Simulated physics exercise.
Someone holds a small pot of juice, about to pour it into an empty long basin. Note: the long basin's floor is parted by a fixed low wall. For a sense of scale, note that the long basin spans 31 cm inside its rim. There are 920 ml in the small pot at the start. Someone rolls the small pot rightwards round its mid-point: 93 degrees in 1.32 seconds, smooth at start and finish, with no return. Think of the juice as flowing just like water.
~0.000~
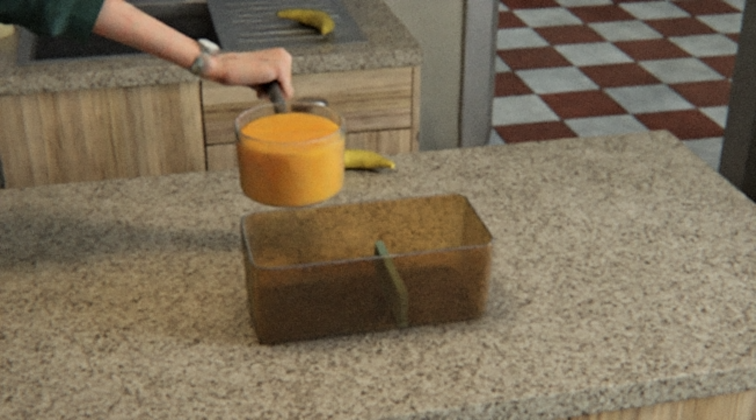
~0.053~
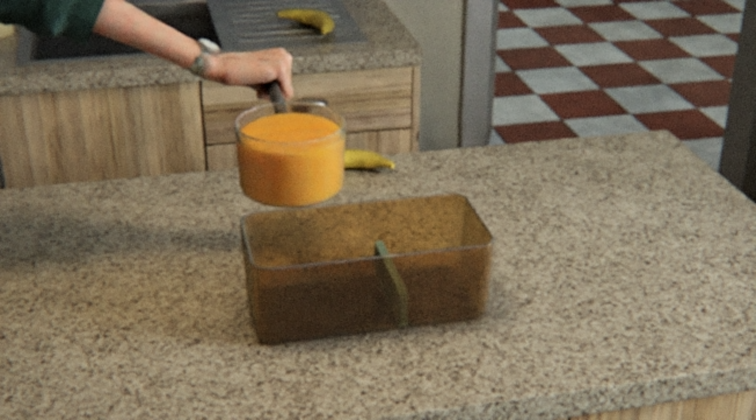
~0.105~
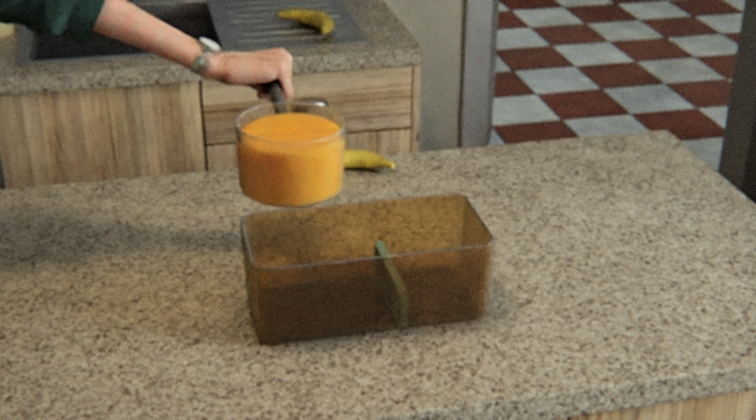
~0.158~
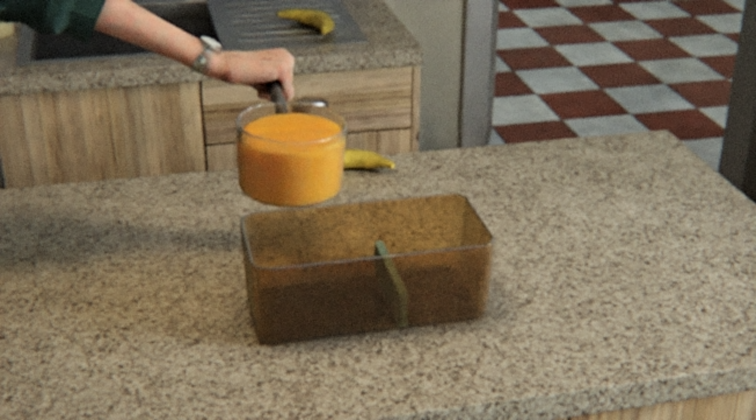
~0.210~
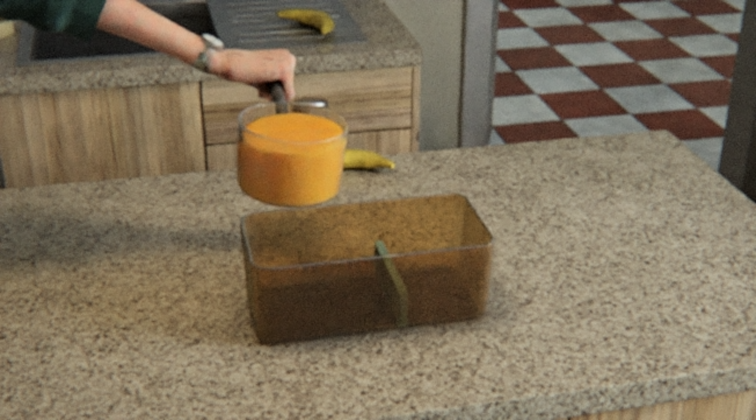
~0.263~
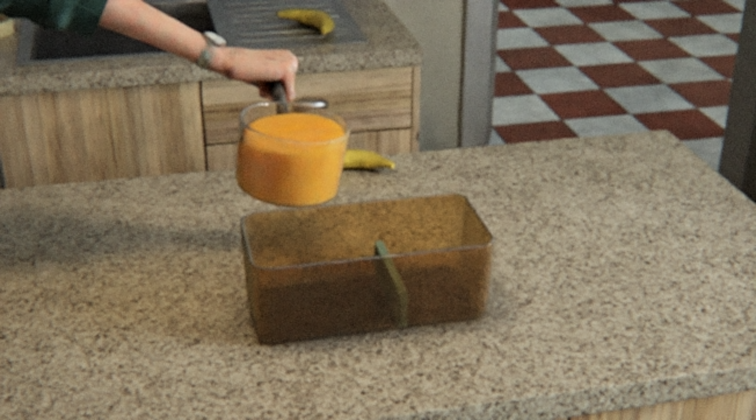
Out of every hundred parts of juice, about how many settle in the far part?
About 62 out of 100.
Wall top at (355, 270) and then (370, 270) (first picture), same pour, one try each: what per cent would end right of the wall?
95 % and 85 %.
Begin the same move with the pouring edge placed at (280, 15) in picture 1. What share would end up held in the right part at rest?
Result then: Approx. 15 %.
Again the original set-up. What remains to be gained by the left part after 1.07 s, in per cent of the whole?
Some 28 per cent.
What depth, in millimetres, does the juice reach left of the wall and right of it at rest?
Once settled, the left stands around 12 mm and the right around 36 mm.
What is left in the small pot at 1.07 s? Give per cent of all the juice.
Some 26 per cent.
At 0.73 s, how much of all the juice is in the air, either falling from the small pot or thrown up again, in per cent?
Near 18 per cent at that time.
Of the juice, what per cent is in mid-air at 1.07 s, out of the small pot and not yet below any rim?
Close to 12 %.
By 0.73 s the tilt is 54° and 75 per cent is still to pour, 2 is left of the wall and 5 right of it.
By 1.07 s the tilt is 85° and 25 per cent is still to pour, 9 is left of the wall and 53 right of it.
By 1.43 s the tilt is 93° and 5 per cent is still to pour, 30 is left of the wall and 62 right of it.
By 1.82 s the tilt is 93° and 1 per cent is still to pour, 36 is left of the wall and 62 right of it.
At rest 37 per cent lies left of the wall, 62 right of it and 0 outside.
